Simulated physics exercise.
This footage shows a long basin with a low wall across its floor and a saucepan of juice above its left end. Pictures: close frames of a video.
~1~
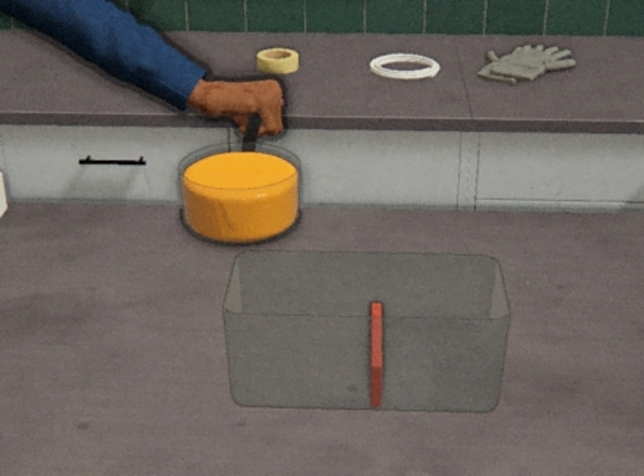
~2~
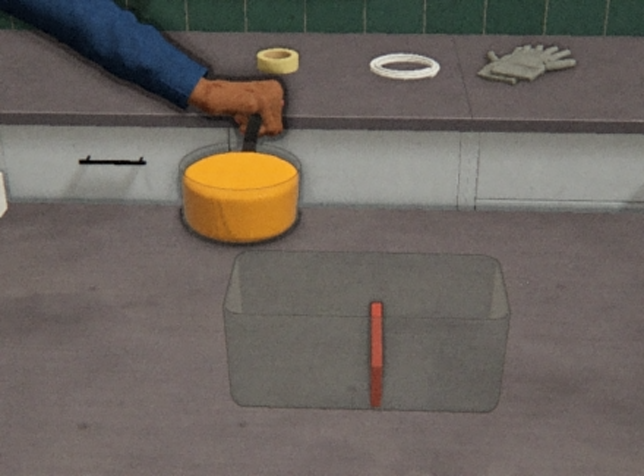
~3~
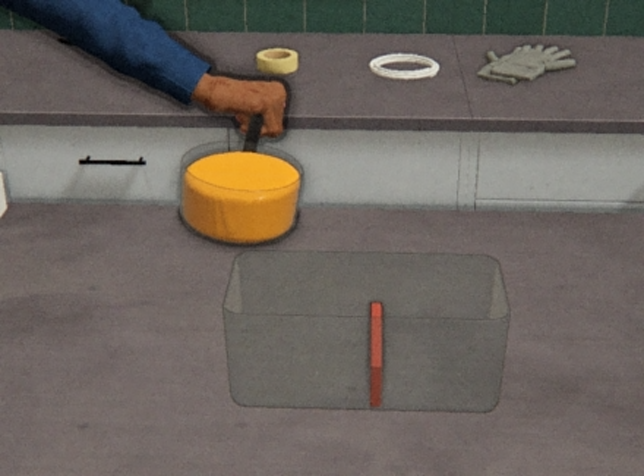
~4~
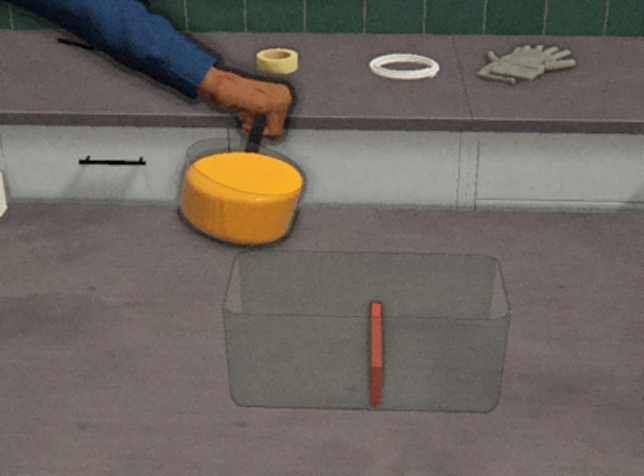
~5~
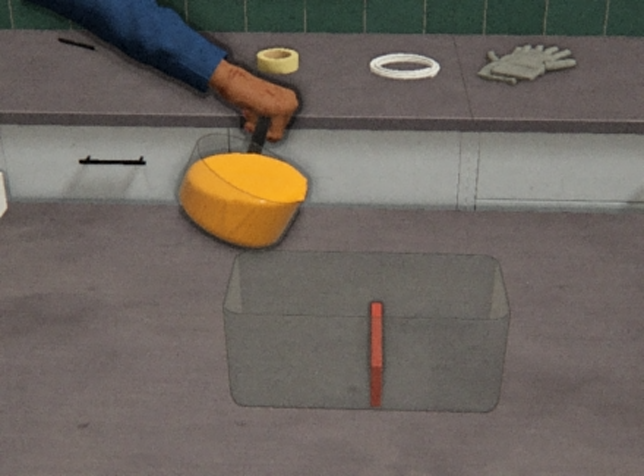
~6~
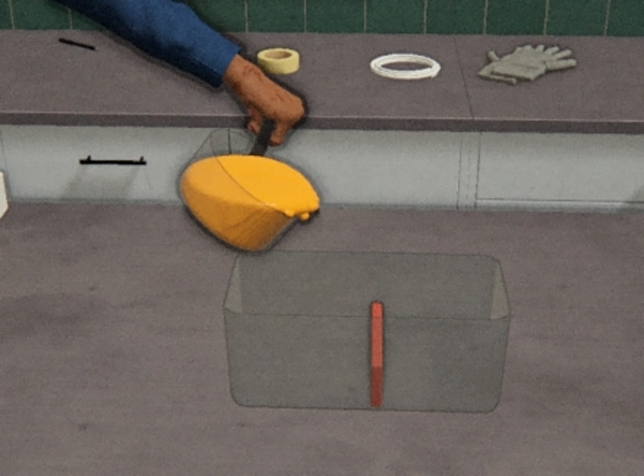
A hand in a blue sleeve held a clear saucepan of orange juice above a long basin's left end, then gradually tilted it rightward until a little juice bulged over the lower rim.
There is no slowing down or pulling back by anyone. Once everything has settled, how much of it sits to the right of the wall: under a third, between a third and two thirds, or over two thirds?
Once it settles, the part right of the wall is below a third, I'd say.
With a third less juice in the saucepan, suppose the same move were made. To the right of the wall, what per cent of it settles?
It comes to near 5 per cent.
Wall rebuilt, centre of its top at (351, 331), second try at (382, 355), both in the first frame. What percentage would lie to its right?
First some 25, then 25 per cent.
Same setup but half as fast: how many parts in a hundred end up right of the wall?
It comes to near 10 per cent.
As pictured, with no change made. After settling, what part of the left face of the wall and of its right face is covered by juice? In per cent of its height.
I get 50 % for the left and 0 % for the right.
A moment on, the saucepan is tipped right over and 15 per cent is still to pour, 54 is left of the wall and 0 right of it.
Next, the saucepan is tipped right over and 2 per cent is still to pour, 89 is left of the wall and 1 right of it.
Then the saucepan is tipped right over and 0 per cent is still to pour, 89 is left of the wall and 6 right of it.
Later the saucepan is tipped right over and 0 per cent is still to pour, 88 is left of the wall and 8 right of it.
Finally, 88 per cent lies left of the wall, 8 right of it and 4 outside.
